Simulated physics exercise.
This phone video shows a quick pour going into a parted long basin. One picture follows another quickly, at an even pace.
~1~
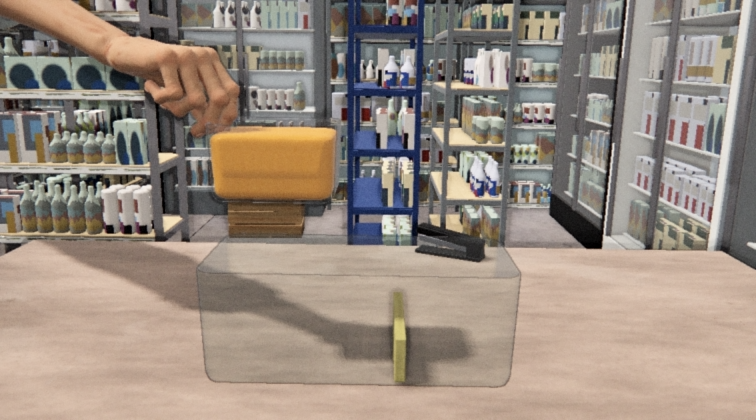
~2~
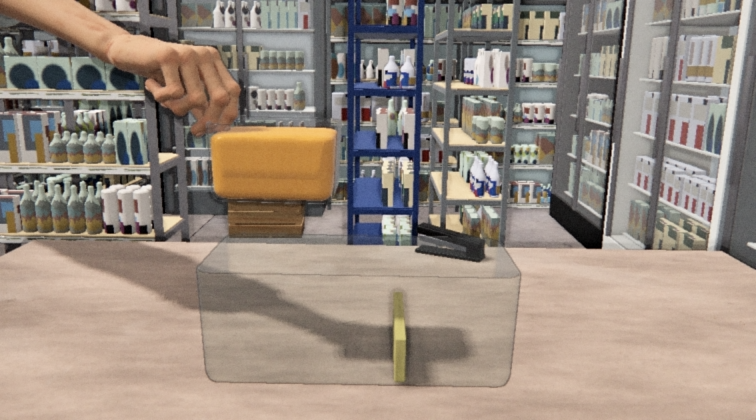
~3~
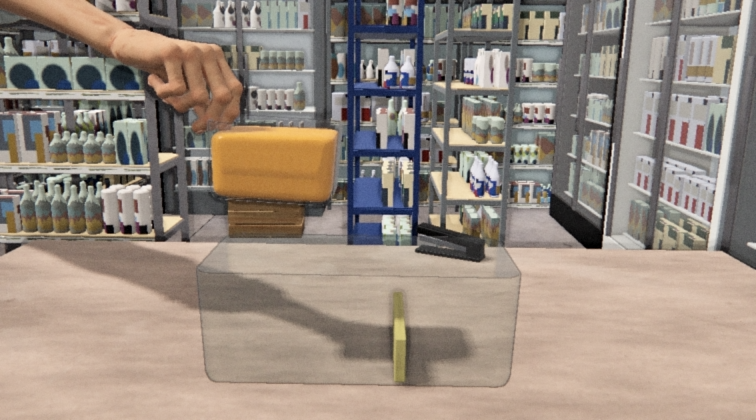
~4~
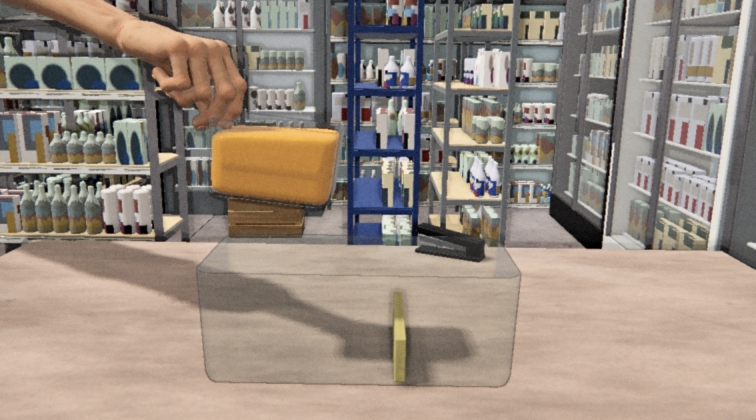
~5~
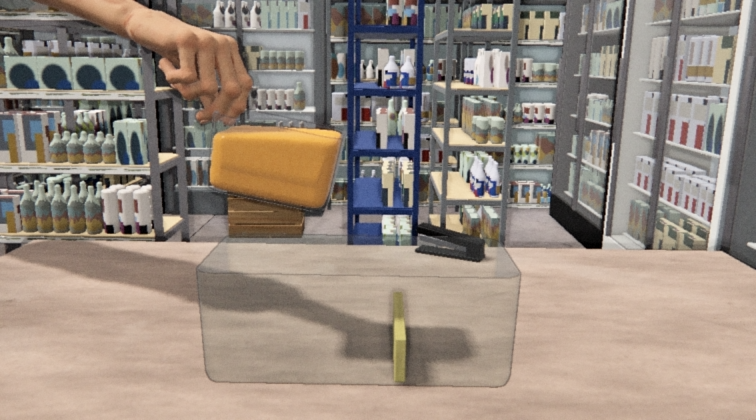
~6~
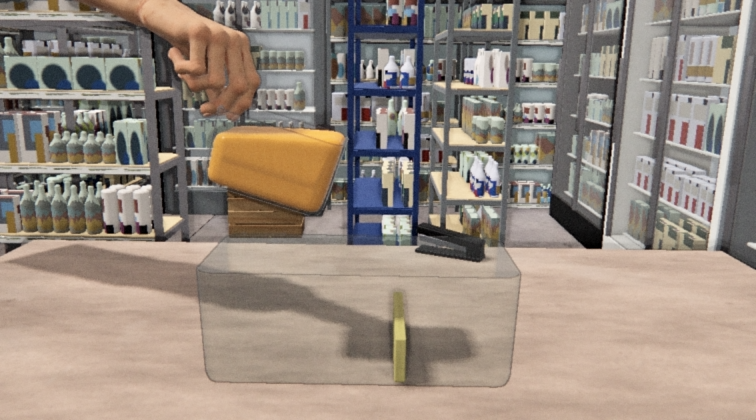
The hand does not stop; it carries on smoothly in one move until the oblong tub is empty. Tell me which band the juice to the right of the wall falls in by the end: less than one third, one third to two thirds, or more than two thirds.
I predict a middling amount ends up right of the wall, one third up to two thirds.
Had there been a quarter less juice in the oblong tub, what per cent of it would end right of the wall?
About 20 parts in a hundred, give or take.
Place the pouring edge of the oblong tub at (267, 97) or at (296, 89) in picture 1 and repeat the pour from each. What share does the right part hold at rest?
Near 5 per cent for the first start, near 5 per cent for the second.
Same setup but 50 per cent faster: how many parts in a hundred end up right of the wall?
Close to 25 out of every hundred.
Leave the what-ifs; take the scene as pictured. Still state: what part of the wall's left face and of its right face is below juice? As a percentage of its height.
Once still, it is 30 % on the left and 40 % on the right.
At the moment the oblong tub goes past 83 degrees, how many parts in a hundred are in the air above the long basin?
Close to 30 per cent.
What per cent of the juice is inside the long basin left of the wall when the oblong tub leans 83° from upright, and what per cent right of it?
Reading: Left some 10 %, right some 20 %.
A moment on, the oblong tub is tipped on its side and 37 per cent is still to pour, 10 is left of the wall and 21 right of it.
Next, the oblong tub is tipped right over and 3 per cent is still to pour, 49 is left of the wall and 44 right of it.
Then the oblong tub is tipped right over and 0 per cent is still to pour, 54 is left of the wall and 44 right of it.
Later the oblong tub is tipped right over and 0 per cent is still to pour, 54 is left of the wall and 45 right of it.
Finally, 54 per cent lies left of the wall, 45 right of it and 1 outside.
